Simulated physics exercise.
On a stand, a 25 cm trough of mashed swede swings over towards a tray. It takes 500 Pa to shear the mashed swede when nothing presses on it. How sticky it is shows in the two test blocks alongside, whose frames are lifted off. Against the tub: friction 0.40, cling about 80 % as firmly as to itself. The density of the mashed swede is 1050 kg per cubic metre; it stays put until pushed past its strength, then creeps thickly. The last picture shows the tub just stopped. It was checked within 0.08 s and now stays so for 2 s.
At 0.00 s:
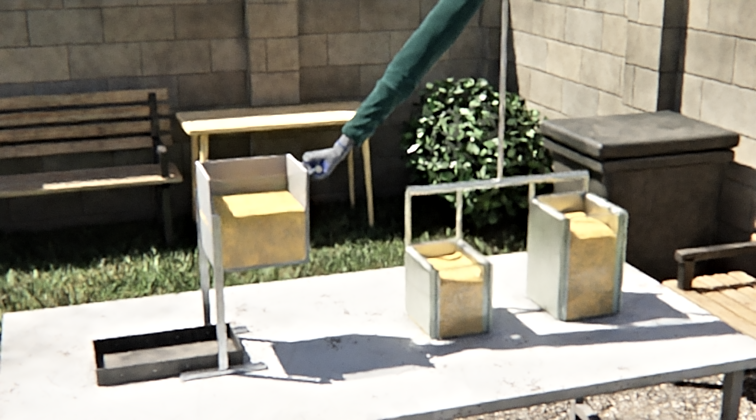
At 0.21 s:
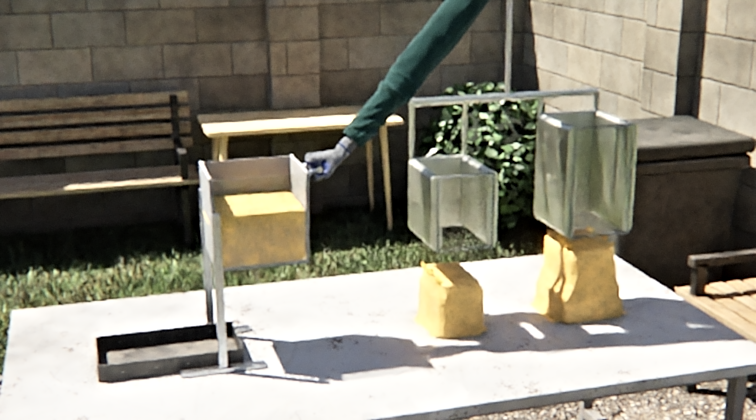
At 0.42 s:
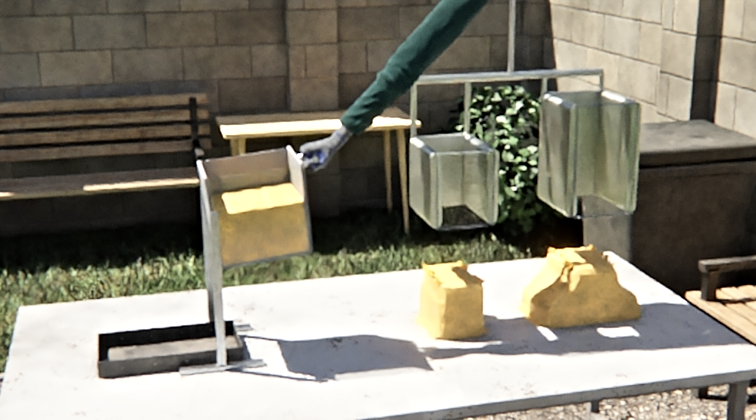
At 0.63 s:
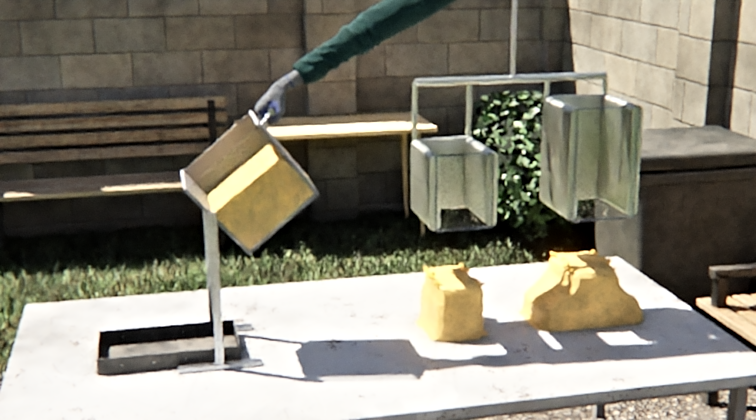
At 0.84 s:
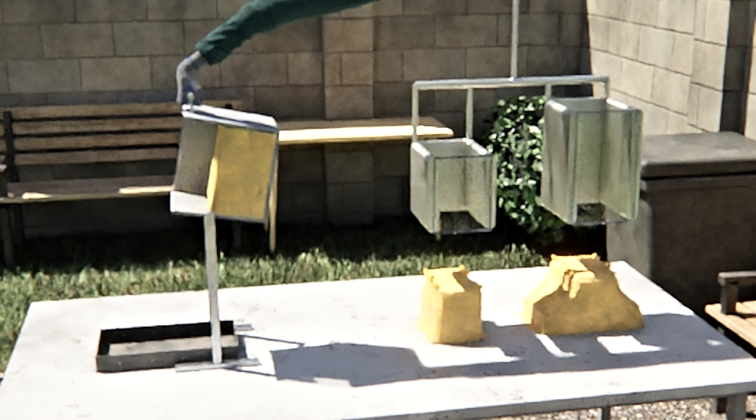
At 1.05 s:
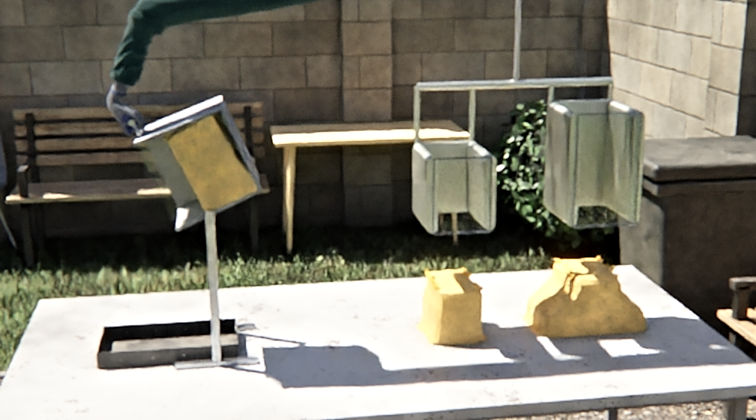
Two clear boxes were lifted off yellow mash, leaving one block standing and the other slumped wide, and then a green-sleeved arm swung a tub of the same mash over to the left above a tray.
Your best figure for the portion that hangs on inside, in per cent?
Expect roughly 0 %.
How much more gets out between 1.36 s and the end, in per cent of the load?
About 40 %.
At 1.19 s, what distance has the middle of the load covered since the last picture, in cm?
Roughly 8 cm.
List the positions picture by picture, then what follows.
Handle-side rim at (305, 173), tilt 0 degrees; highest point of the mashed swede at (234, 215); test blocks 18 cm, 28 cm high (left to right), in the first picture.
Handle-side rim at (306, 173), tilt 0 degrees; highest point of the mashed swede at (235, 215); test blocks 18 cm, 25 cm high (left to right), in the second picture.
Handle-side rim at (300, 165), tilt 6 degrees; highest point of the mashed swede at (297, 202); test blocks 18 cm, 19 cm high (left to right), in the third picture.
Handle-side rim at (257, 127), tilt 39 degrees; highest point of the mashed swede at (278, 159); test blocks 18 cm, 19 cm high (left to right), in the fourth picture.
Handle-side rim at (185, 120), tilt 80 degrees; highest point of the mashed swede at (229, 129); test blocks 18 cm, 19 cm high (left to right), in the fifth picture.
Handle-side rim at (136, 146), tilt 112 degrees; highest point of the mashed swede at (214, 117); test blocks 18 cm, 19 cm high (left to right), in the sixth picture.
By 1.19 s, the tub is at 112 degrees and holds 97 %.
By 1.36 s, the tub is at 112 degrees and holds 39 %.
By 1.53 s, the tub is at 112 degrees and holds 22 %.
By 1.70 s, the tub is at 112 degrees and holds 0 %.
By 3.05 s, at the end, the tub is at 112 degrees and holds 0 %.
